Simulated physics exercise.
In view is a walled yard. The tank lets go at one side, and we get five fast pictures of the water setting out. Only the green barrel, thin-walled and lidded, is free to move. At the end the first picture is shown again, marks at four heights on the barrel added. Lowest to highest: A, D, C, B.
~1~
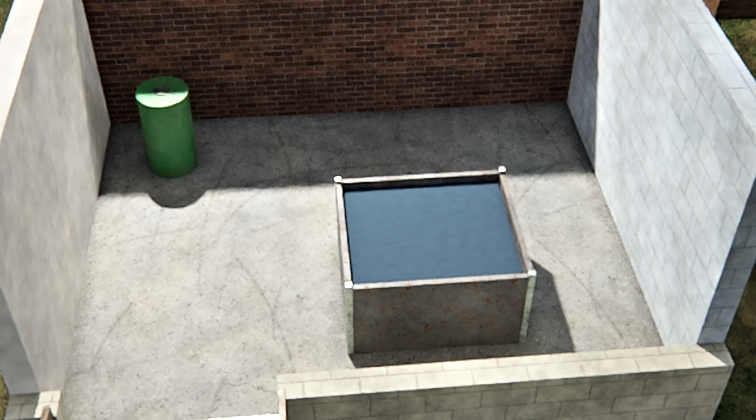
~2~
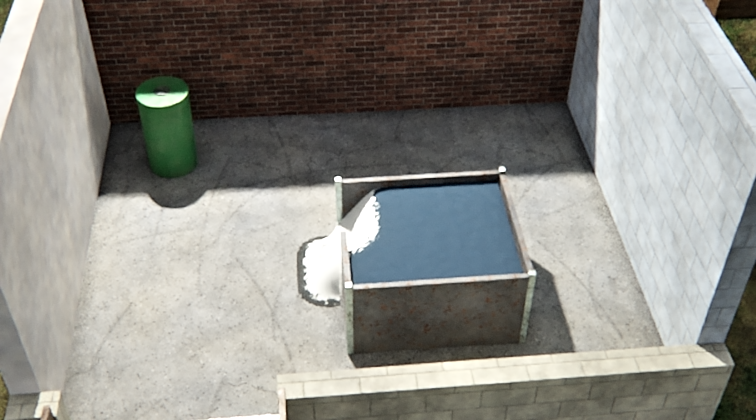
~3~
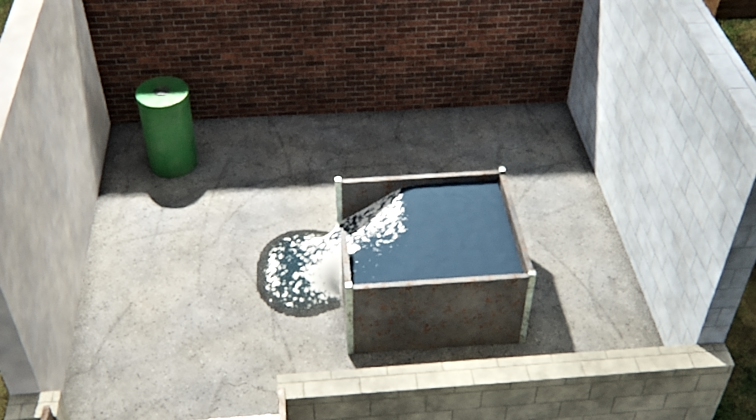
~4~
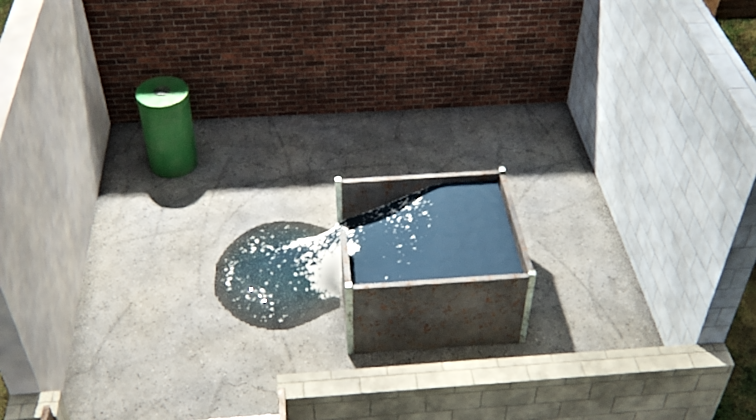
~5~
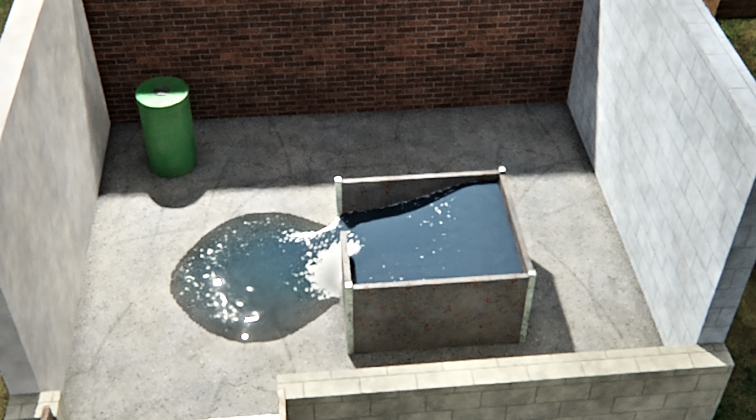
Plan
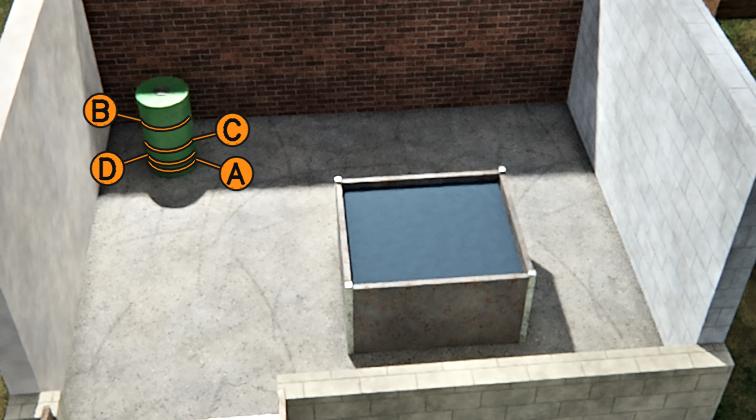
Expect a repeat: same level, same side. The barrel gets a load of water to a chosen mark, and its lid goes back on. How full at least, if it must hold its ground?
The limit is D.
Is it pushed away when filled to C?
No, not at all.
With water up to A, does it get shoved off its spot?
Yes.
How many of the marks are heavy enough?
Three.
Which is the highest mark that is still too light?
The answer is A.
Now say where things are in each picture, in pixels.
Lid of the green barrel at (161, 91); tank full, its middle at (430, 232); open gate at (171, 387).
Water covers 1 % of the ground and is seen nearest the barrel at (318, 241).
Water covers 3 % of the ground and is seen nearest the barrel at (292, 236).
Water covers 6 % of the ground and is seen nearest the barrel at (265, 228).
Lid of the green barrel at (161, 91); water covers 10 % of the ground and is seen nearest the barrel at (220, 231).
On the marked copy, A at (171, 171); B at (163, 129); C at (167, 151); D at (170, 163); from the bottom up A, D, C, B.
With A, it is pushed about 3 times its own width away.
With B, it does not move.
With C, it does not move.
With D, it does not move.
